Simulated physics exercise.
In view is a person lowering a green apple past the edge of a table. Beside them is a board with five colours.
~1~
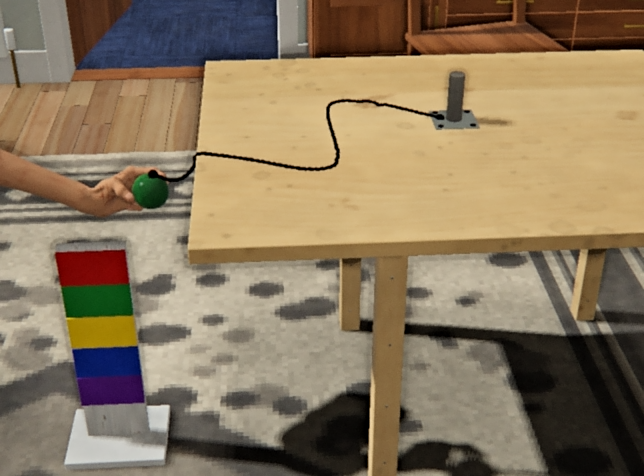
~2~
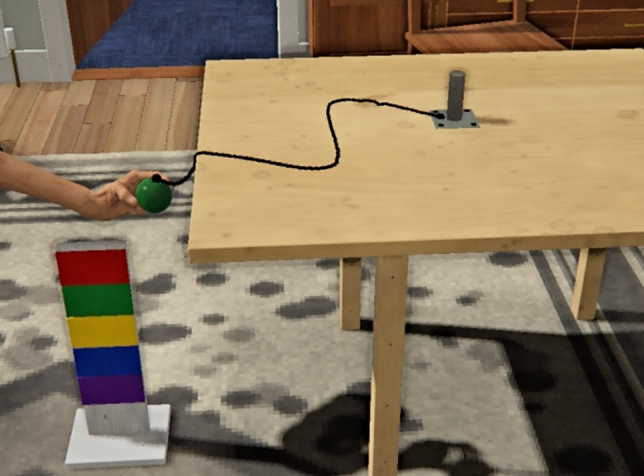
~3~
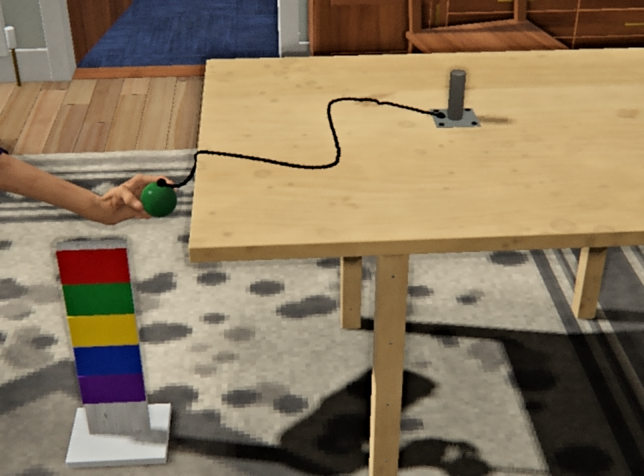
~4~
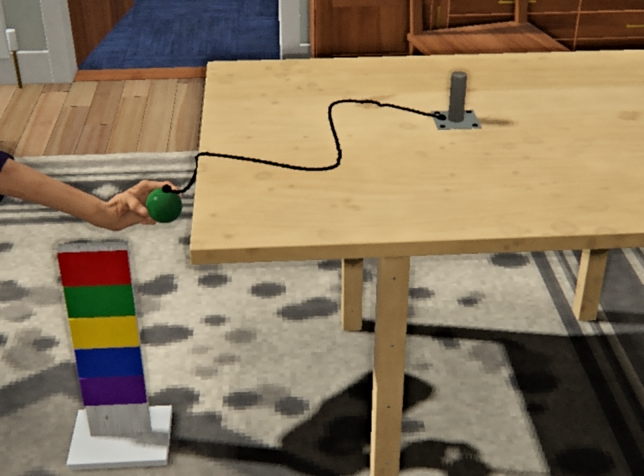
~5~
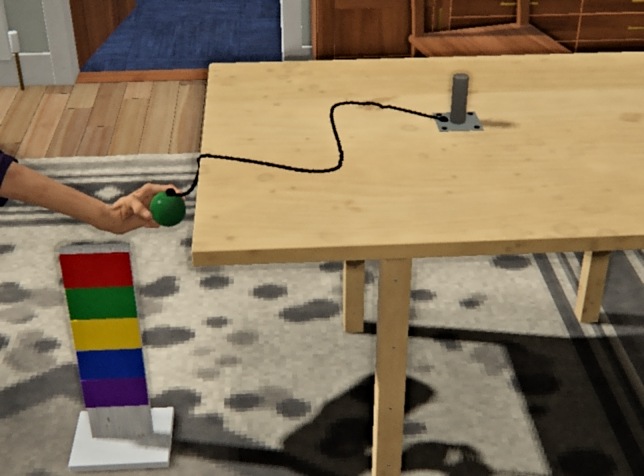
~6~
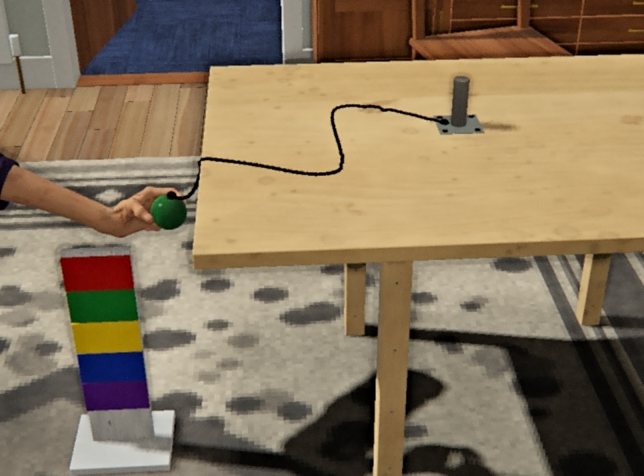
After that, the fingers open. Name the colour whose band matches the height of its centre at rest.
That would be blue.
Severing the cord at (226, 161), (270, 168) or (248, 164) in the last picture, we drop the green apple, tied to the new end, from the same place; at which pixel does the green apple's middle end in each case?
In order, it ends up near (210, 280), (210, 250) and (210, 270).
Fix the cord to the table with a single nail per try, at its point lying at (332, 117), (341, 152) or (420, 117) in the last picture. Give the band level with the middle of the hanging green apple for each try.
Going through the tries in order, you get yellow, red and blue.
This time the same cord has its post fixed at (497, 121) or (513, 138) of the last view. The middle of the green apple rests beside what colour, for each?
Try one - yellow; try two - yellow.
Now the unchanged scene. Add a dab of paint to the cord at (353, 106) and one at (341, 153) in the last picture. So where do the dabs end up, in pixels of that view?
The first ends at (338, 130) and the second at (213, 136).
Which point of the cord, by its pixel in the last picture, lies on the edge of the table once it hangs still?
That would be the bit at (342, 159).
Soon after, apple near (190, 363); level with blue.
After that, apple near (241, 320); level with blue.
And then, apple near (207, 347); level with blue.
In the end, apple near (222, 336); level with blue. At blue.
